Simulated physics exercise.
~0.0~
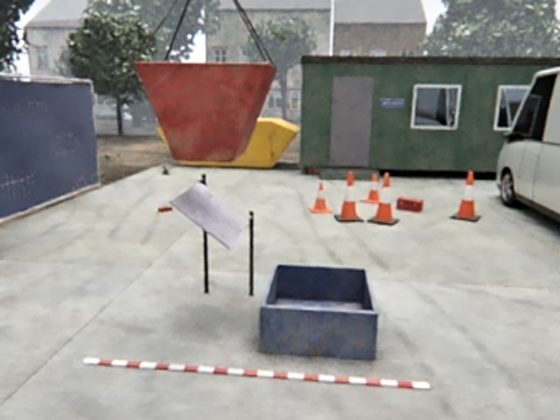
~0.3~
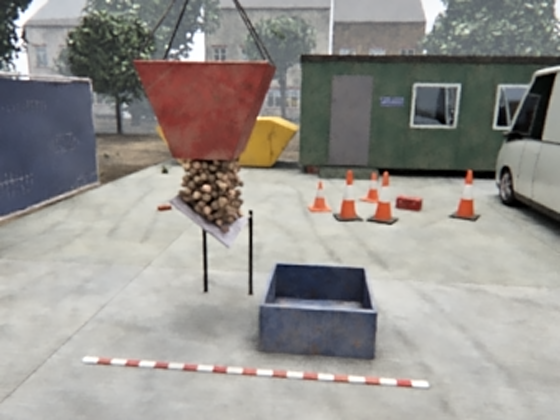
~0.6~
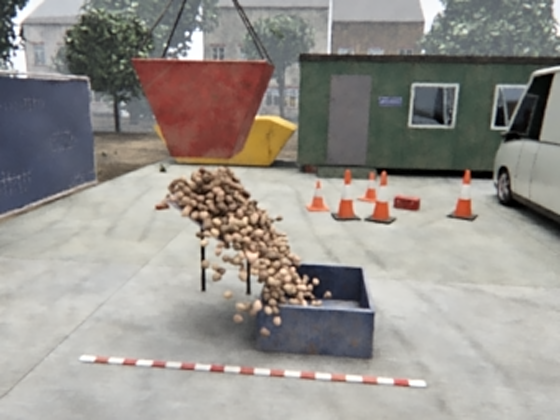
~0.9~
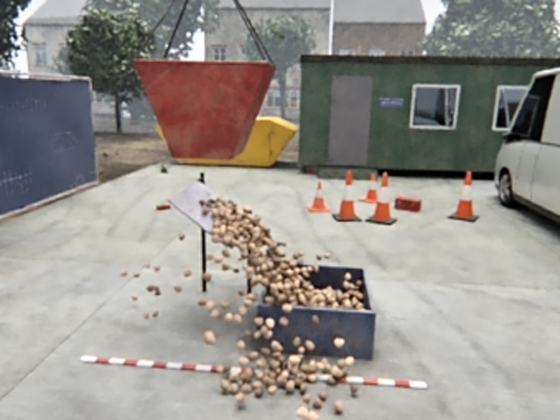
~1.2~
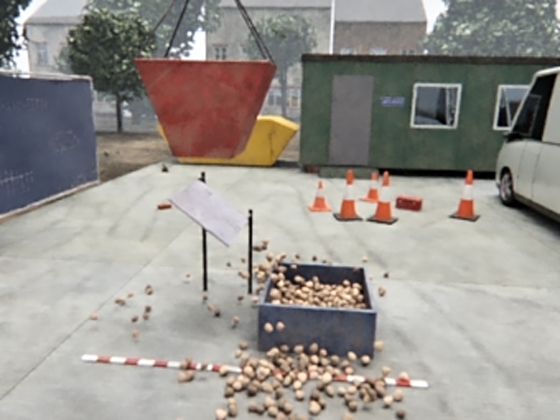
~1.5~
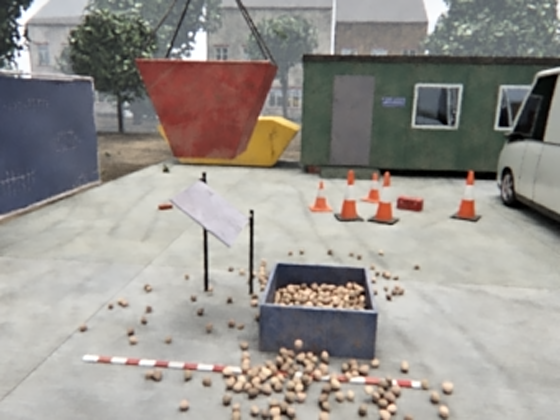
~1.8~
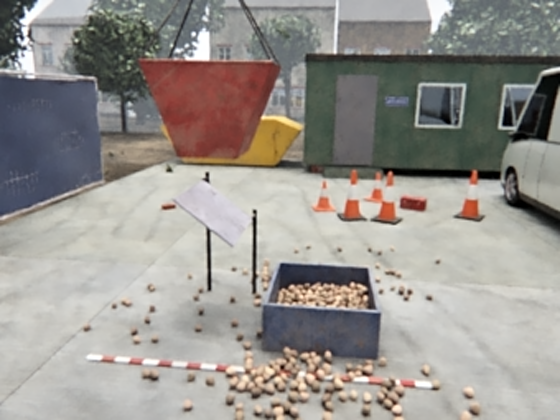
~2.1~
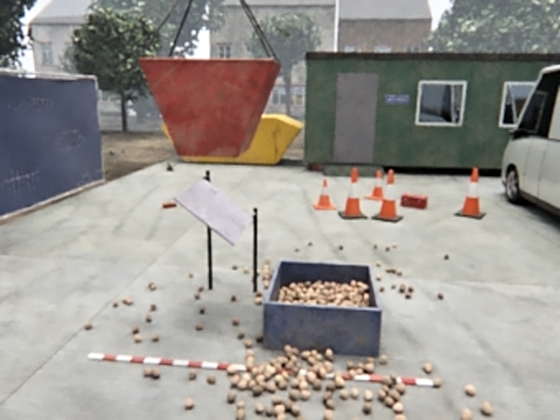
In a concrete yard with a green cabin, traffic cones and a pale van, a red skip hangs above a tilted steel plate on posts, with an open blue bin below and to the right. Brown stones pour from the skip's underside onto the plate. They slide down to the right in a thick stream and drop into the bin. Some spill over its front and scatter across the ground around a red-and-white staff. The flow stops, leaving the plate bare. Most stones lie in the bin, with the rest strewn around it.
